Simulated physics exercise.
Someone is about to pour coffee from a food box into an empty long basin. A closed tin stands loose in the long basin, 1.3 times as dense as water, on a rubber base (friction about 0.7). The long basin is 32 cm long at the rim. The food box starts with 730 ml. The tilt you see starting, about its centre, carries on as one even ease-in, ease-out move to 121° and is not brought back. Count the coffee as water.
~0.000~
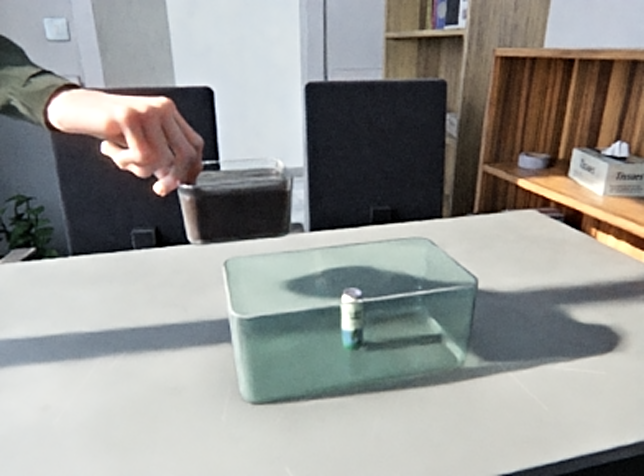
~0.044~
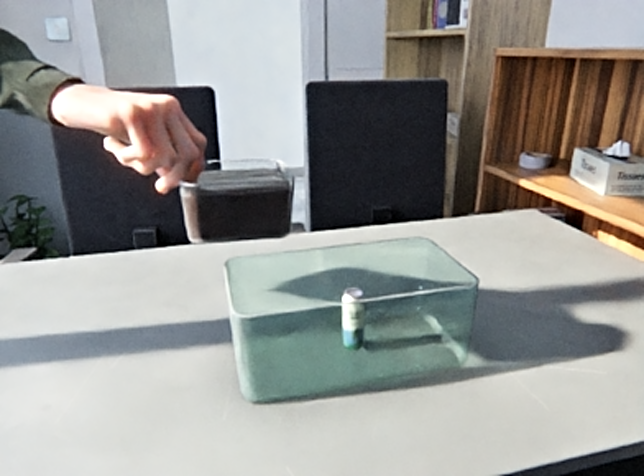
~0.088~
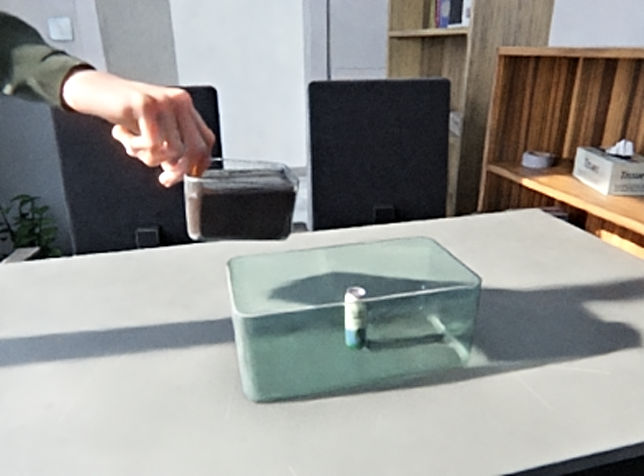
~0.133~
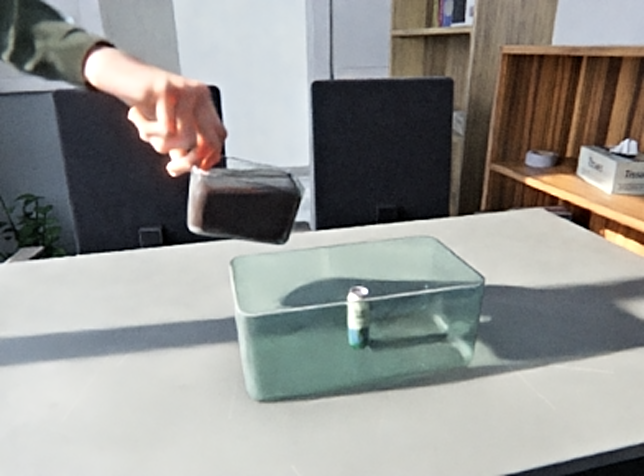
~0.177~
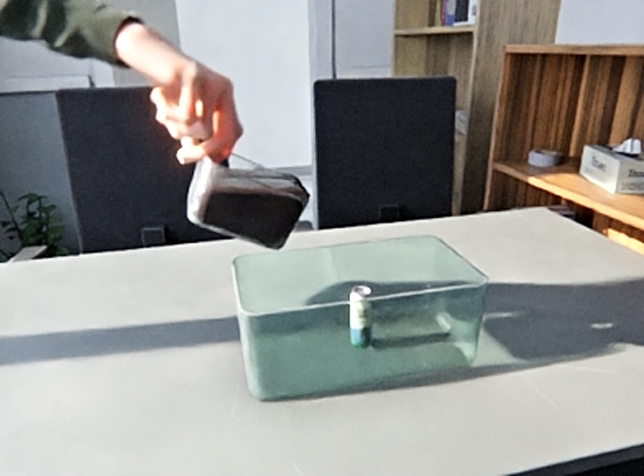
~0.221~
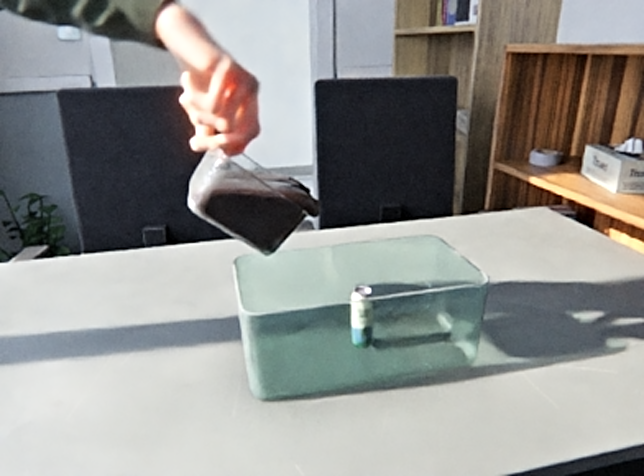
A hand held a clear box of dark liquid above a large greenish see-through basin with a small can standing inside, then tilted it steadily to the right until liquid reached its lip.
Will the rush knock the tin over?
The tin falls.
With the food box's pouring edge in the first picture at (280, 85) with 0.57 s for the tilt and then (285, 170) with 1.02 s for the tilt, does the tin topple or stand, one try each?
First it goes over; then it keeps standing.
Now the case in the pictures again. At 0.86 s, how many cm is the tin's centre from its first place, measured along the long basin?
Some 7 cm.
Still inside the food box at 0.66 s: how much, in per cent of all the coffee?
About 0 per cent.
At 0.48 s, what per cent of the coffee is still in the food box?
About 10 per cent.
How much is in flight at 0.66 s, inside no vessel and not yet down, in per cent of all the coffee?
Near 2 in a hundred.
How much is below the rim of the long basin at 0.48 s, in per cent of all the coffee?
Some 66 per cent.
After 0.48 s the tilt is 113° and 10 per cent is still to pour; the tin stands where it began.
After 0.66 s the tilt is 121° and 0 per cent is still to pour; the tin leans 31°.
After 0.86 s the tilt is 121° and 0 per cent is still to pour; the tin lies on its side.
After 1.07 s the tilt is 121° and 0 per cent is still to pour; the tin lies on its side.
In the end the tin lies on its side.
